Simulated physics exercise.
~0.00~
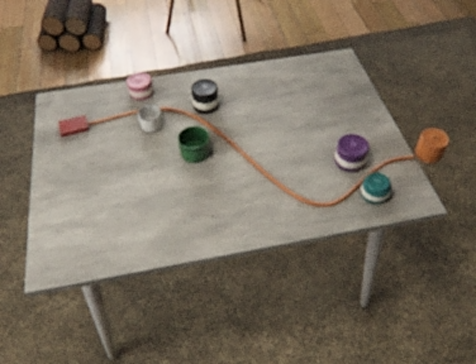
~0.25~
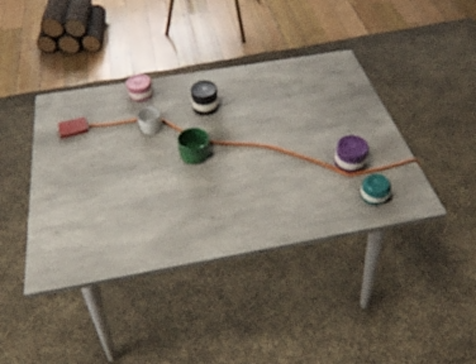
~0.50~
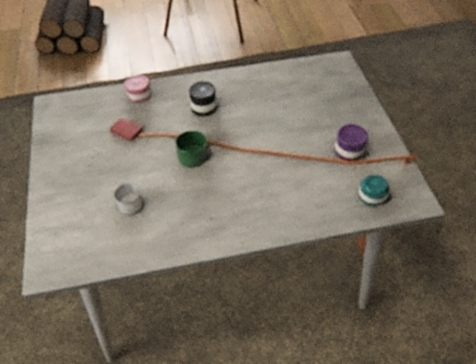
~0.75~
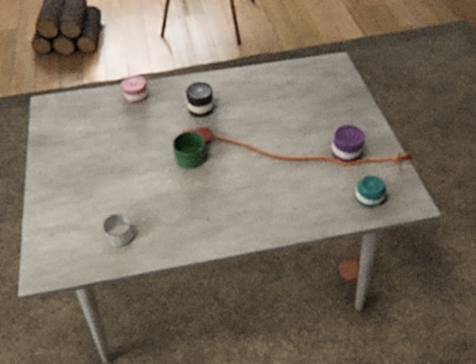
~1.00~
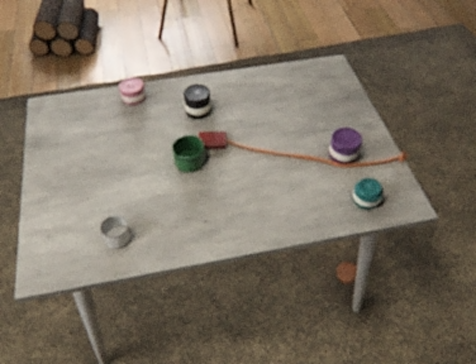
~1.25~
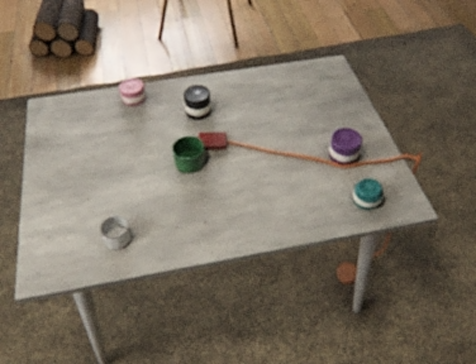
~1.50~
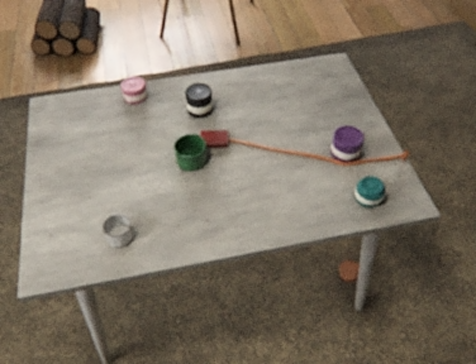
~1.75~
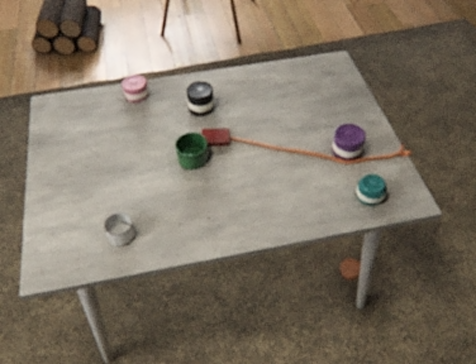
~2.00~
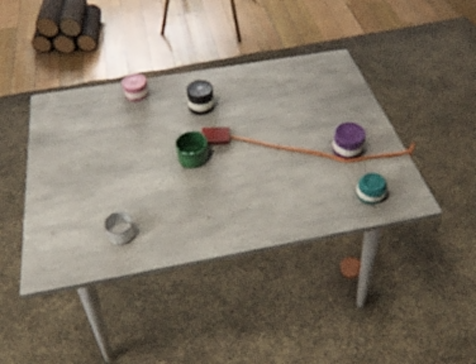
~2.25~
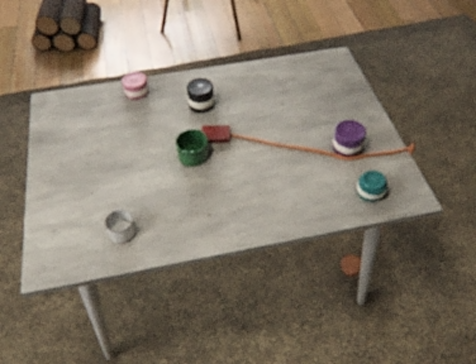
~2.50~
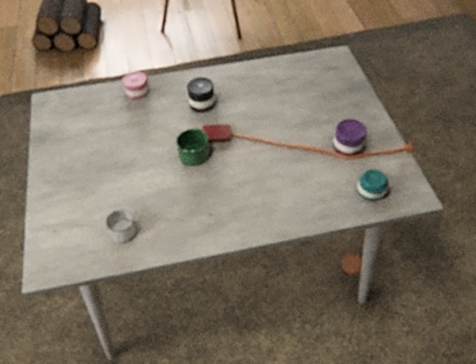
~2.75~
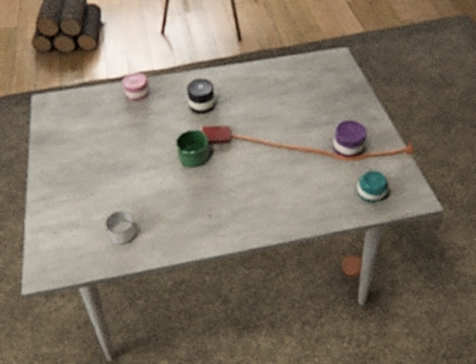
The video shows a grey table holding small jars and a cable running from a red block past a green mug. An orange object drops off the right edge, the cable drags the red block right, and a small whitish cup slides toward the near edge, where everything settles still on the table except the fallen object.
